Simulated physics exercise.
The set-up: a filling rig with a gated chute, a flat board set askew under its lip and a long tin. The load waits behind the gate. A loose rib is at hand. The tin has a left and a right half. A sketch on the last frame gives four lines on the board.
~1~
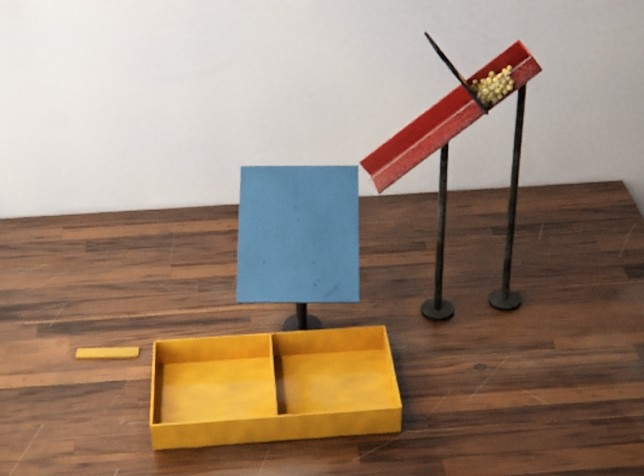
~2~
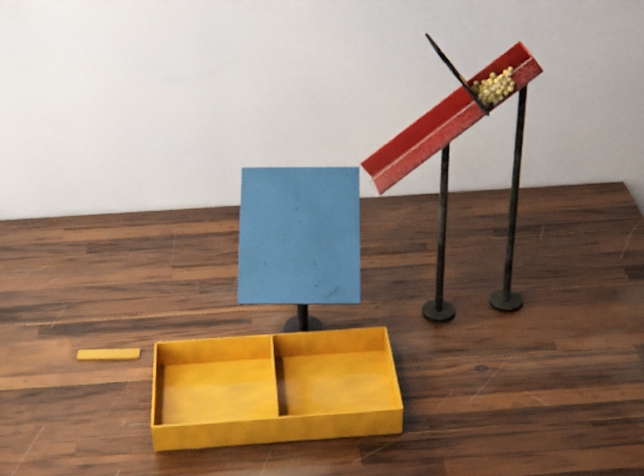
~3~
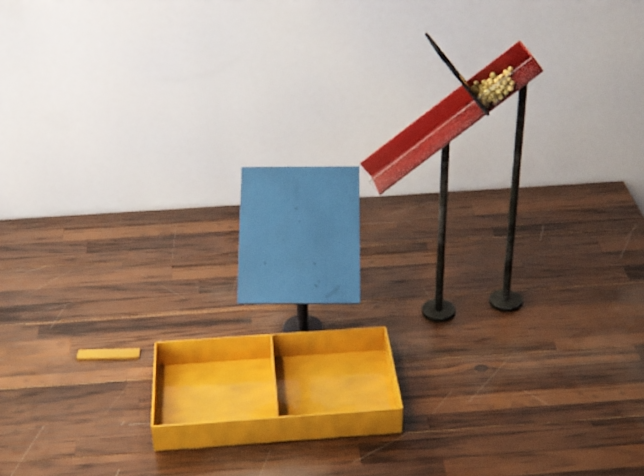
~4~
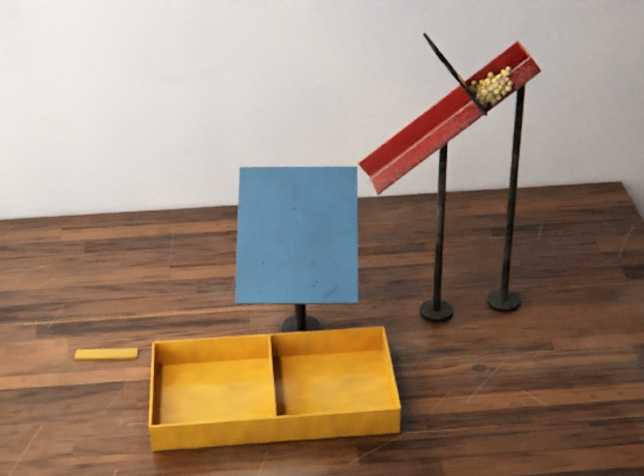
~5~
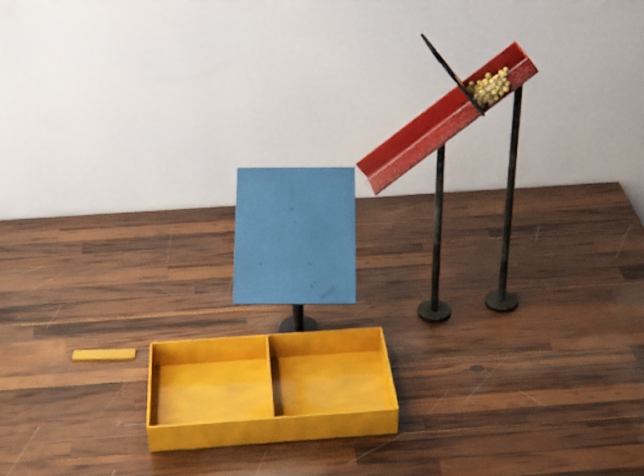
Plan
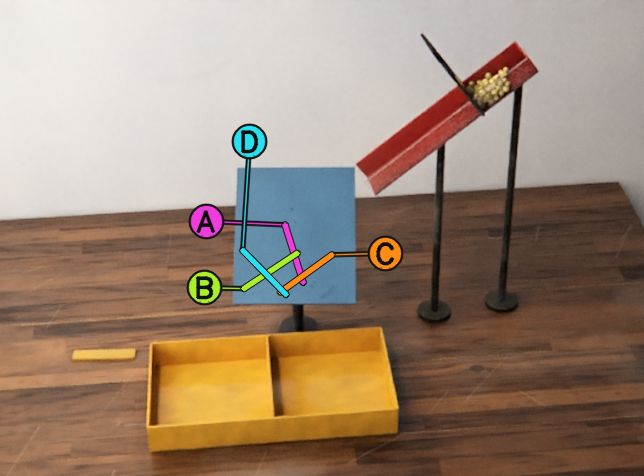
To begin with, pale yellow beans sit bunched behind a dark gate in a sloping red chute, above a tilted blue board and a yellow two-part tin, with a loose yellow strip lying to the left. The beans stay put, and nothing moves beyond a very slight shift of the whole view.
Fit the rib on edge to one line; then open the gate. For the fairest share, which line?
Use line B.
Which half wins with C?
More lands on the left.
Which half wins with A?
Right.
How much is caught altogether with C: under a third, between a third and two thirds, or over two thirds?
It is over two thirds.
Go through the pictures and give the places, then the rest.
In the first picture, load behind the gate (489, 86), soya beans; lip of the chute (375, 184), sloping fairly steeply.
In the second picture, middle of the board (300, 234), tilted fairly steeply; middle of its low edge (299, 304); of its high edge (300, 167).
In the third picture, front corners of the tin (152, 426) and (402, 408); front end of its middle wall (278, 417).
In the fourth picture, middle of the load (488, 87); lip (373, 185).
In the fifth picture, middle of the load (486, 88); lip (371, 186).
On the marked copy, line A from (285, 224) to (303, 282); line B from (297, 253) to (243, 288); line C from (332, 254) to (280, 292); line D from (242, 250) to (285, 294).
Choosing A, of what is caught, not one piece in the left half, every piece in the right.
Choosing B, of what is caught, roughly half in the left half, roughly half in the right.
Choosing C, of what is caught, almost all in the left half, just a few in the right.
Choosing D, of what is caught, not one piece in the left half, every piece in the right.
